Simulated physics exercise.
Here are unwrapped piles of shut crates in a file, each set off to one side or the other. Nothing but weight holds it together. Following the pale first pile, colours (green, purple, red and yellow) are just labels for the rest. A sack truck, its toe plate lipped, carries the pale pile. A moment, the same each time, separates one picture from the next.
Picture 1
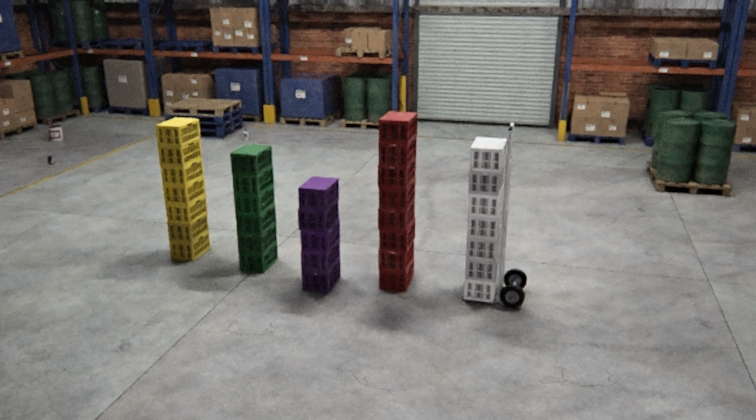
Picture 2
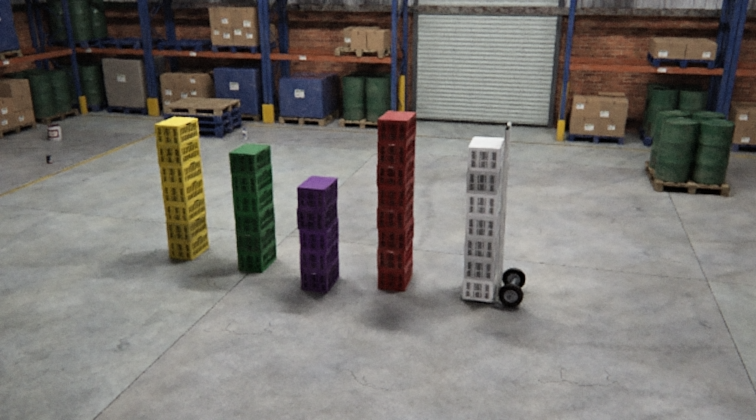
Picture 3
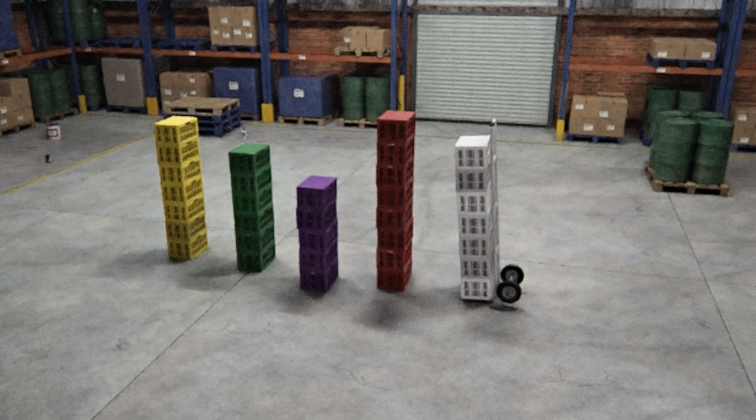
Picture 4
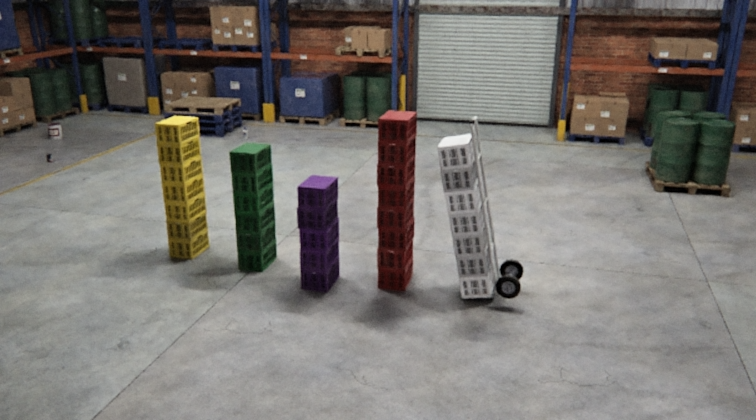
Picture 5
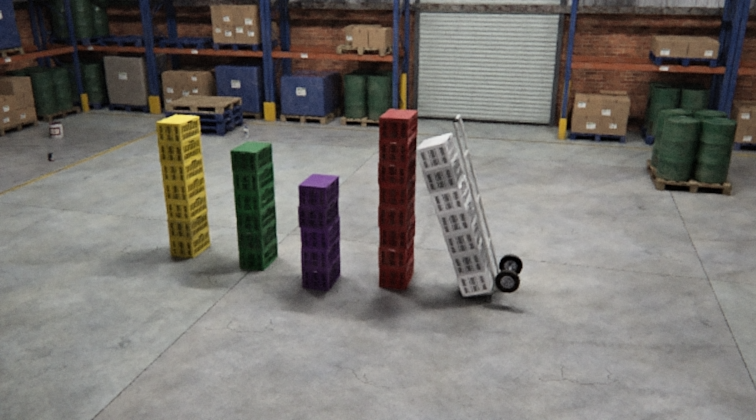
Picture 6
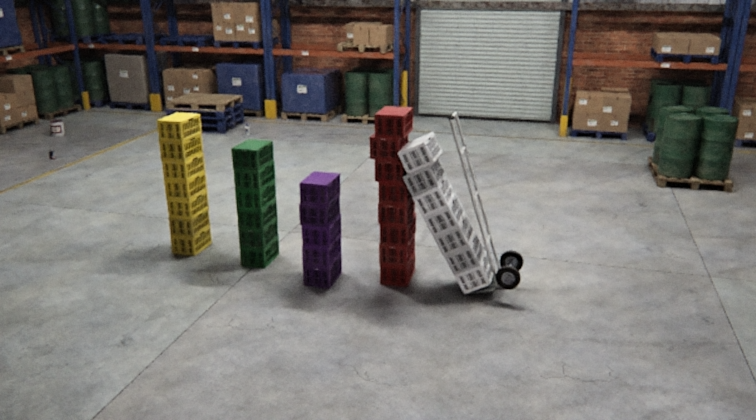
A white stack of crates on a hand truck tilted left, slowly at first and then clearly, until its top met the tall red stack, whose upper crates shifted slightly to the left.
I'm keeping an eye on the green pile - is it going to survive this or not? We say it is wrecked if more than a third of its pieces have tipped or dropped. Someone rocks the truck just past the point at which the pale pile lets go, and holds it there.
I'd say it won't make it.
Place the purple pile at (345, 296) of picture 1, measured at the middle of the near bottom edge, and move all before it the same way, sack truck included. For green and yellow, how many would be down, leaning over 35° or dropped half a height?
Tally of pieces down: Green = 6, yellow = 6.
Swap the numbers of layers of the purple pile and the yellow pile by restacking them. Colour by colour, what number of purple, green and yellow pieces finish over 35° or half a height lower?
Colour by colour: Purple 6; green 6; yellow 3.
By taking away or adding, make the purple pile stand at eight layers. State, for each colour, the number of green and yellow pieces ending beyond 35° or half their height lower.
Tally - green 5, yellow 7.
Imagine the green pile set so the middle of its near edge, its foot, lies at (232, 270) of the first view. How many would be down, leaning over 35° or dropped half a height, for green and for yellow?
Tally - green 6; yellow 7.
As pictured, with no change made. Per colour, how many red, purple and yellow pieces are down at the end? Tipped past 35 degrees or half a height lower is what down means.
Tally - red: 8; purple: 4; yellow: 6.
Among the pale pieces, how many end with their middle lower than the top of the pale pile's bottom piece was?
It comes to 5.
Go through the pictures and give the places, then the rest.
In the first frame (each place is the centre of the face we see best), truck frame (508, 167) level; top green crate (243, 165); top red crate (394, 132); the others all in place.
The second frame shows truck frame (505, 166) rocked barely; top green crate (242, 164).
The third frame shows truck frame (493, 163) rocked barely, top of the pale pile leaning barely; top green crate (241, 163); the others all in place.
The fourth frame shows truck frame (477, 160) rocked a little, top of the pale pile leaning a little; top green crate (243, 163); the others all in place.
The fifth frame shows truck frame (463, 158) rocked clearly, top of the pale pile leaning clearly; top green crate (244, 162); the others all in place.
The sixth frame shows truck frame (460, 155) rocked clearly, top of the pale pile leaning clearly; top green crate (245, 160); top red crate (389, 127) moved a little; 3 have shifted.
Just after the last frame, 7 of the pale pile down; none of the 6 green crates down (2 of 26 in all colours); top green crate unmoved; top red crate tilted well over, half its height lower.
A moment on, 7 of the pale pile down; none of the 6 green crates down (12 of 26 in all colours); top green crate tilted a little; top red crate tilted steeply, some three heights lower.
Further on, 7 of the pale pile down; 6 of the 6 green crates down (24 of 26 in all colours); top green crate tilted steeply, some three heights lower; top purple crate upside down.
When it is over, 7 of the pale pile down; 6 of the 6 green crates down (24 of 26 in all colours); top green crate on its side; top red crate upside down. In pixels of the last frame, middles, top green crate near (89, 249), top red crate near (251, 221).
